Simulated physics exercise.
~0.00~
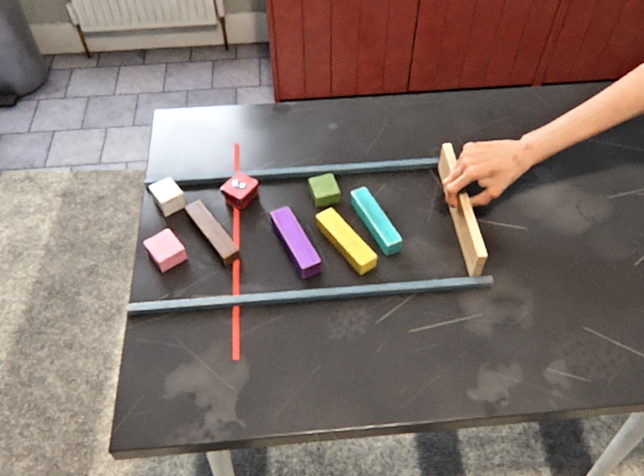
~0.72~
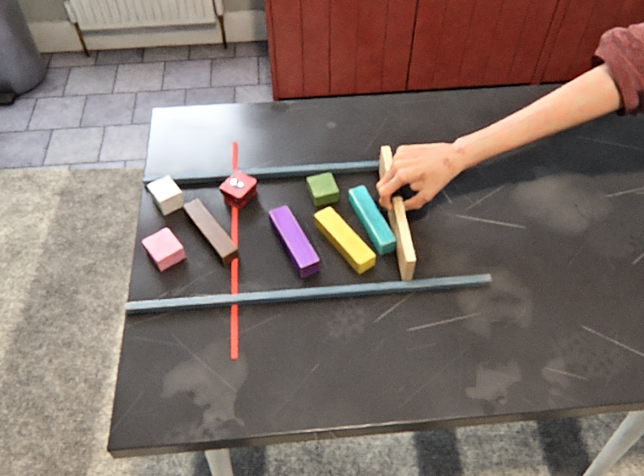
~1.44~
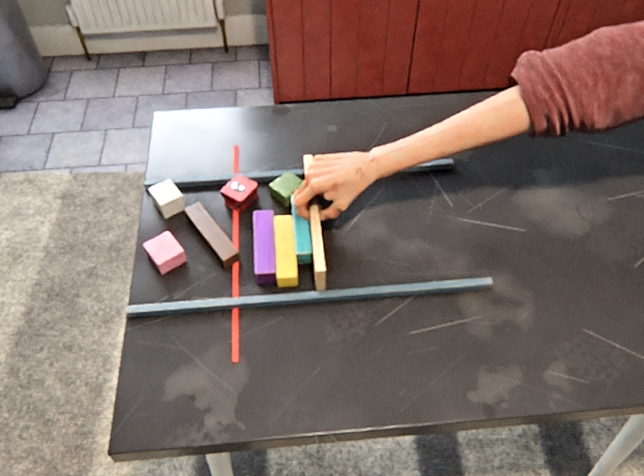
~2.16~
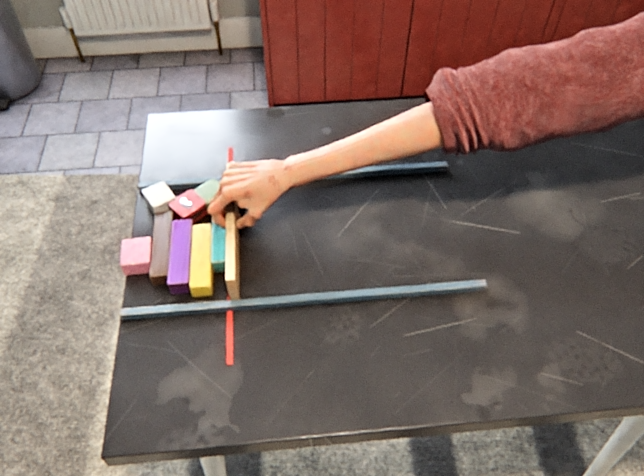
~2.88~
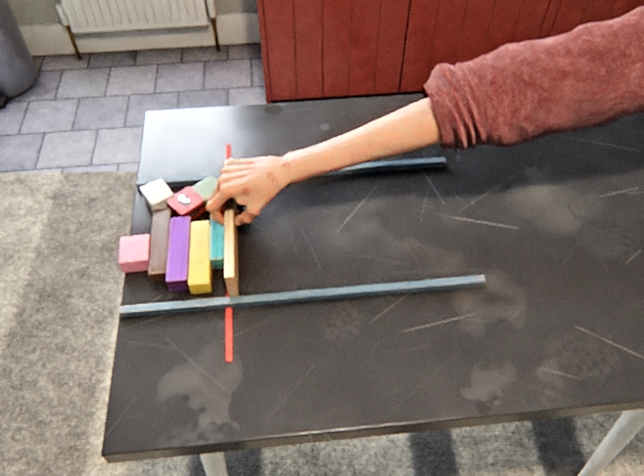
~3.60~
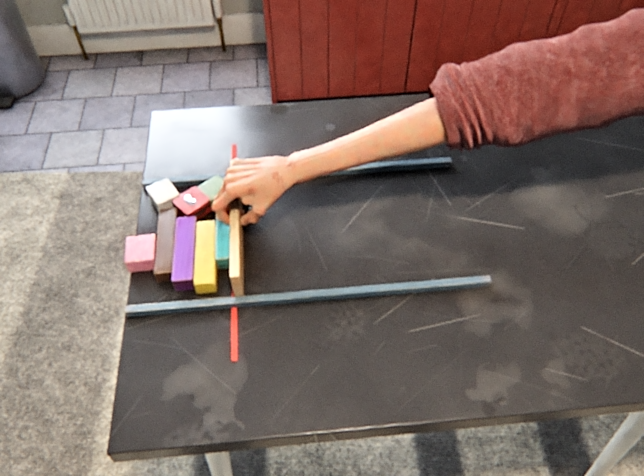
A hand grips an upright wooden board at the right of a dark, scratched tabletop, seen from above at an angle. Between two blue-grey rails lie turquoise, yellow, purple and brown bars, with green, red, white and pink blocks, and a strip of red tape crosses the left part. The hand slides the board left until it reaches the turquoise bar, then sweeps the turquoise, yellow, purple and green pieces along. They press into the rest, packing everything near the table's left edge. The board stops at the tape and stays there, and nothing falls off.
